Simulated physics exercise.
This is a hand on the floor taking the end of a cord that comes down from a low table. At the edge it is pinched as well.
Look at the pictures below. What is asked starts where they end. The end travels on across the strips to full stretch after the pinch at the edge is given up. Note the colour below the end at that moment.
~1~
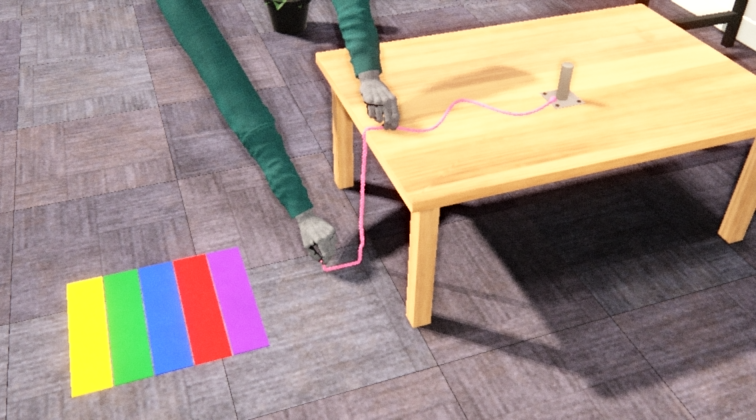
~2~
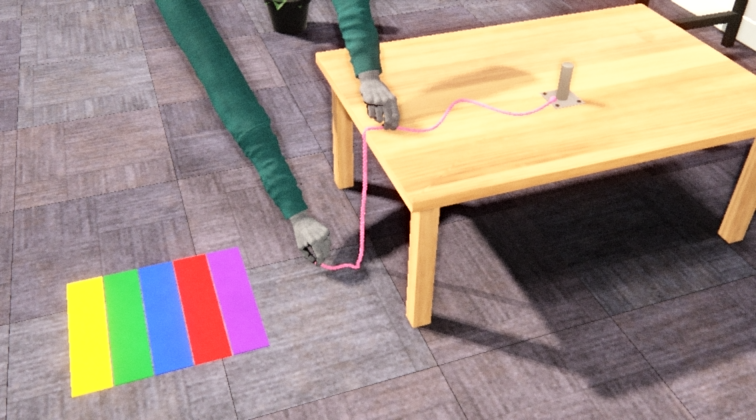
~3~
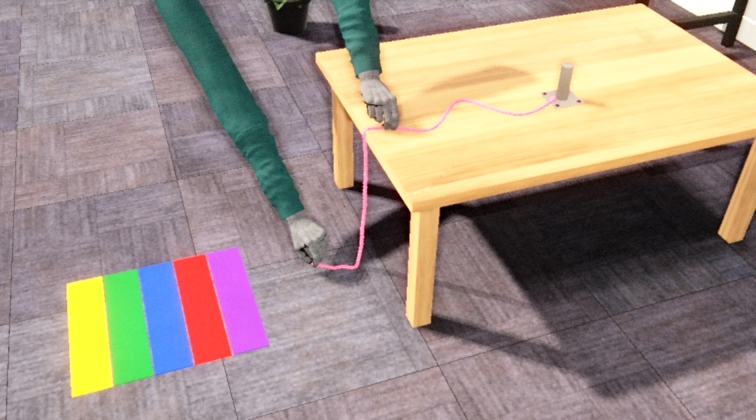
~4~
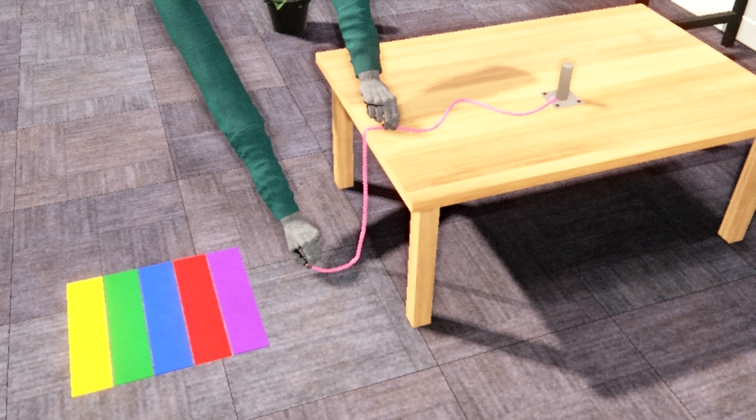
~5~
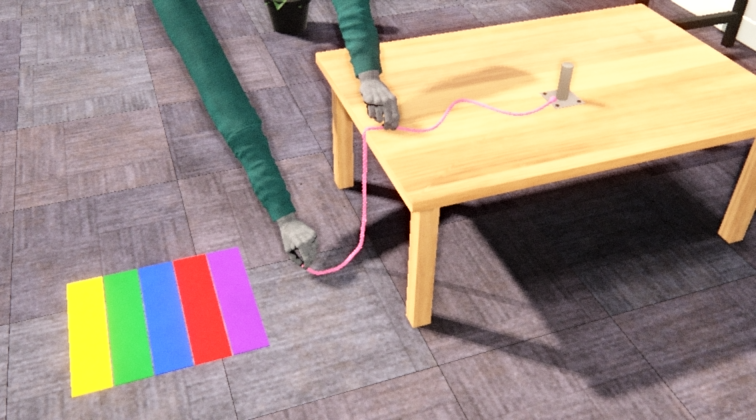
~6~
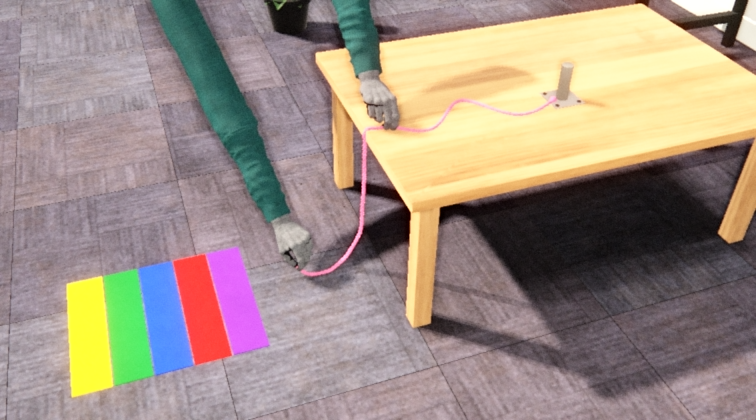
Colour below: Blue.
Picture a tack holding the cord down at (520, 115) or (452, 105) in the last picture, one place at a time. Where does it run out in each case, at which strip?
In order, blue and red.
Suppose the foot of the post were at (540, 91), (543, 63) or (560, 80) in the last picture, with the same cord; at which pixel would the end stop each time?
About (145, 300), (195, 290) and (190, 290).
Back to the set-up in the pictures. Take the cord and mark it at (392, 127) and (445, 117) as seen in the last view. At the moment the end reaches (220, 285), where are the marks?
Taking them in turn, (361, 148) and then (413, 121).
Soon after, end near (220, 285); over purple.
Then, end near (184, 293); over red.
At full stretch, end near (161, 299); over blue. It gets as far as the blue strip.
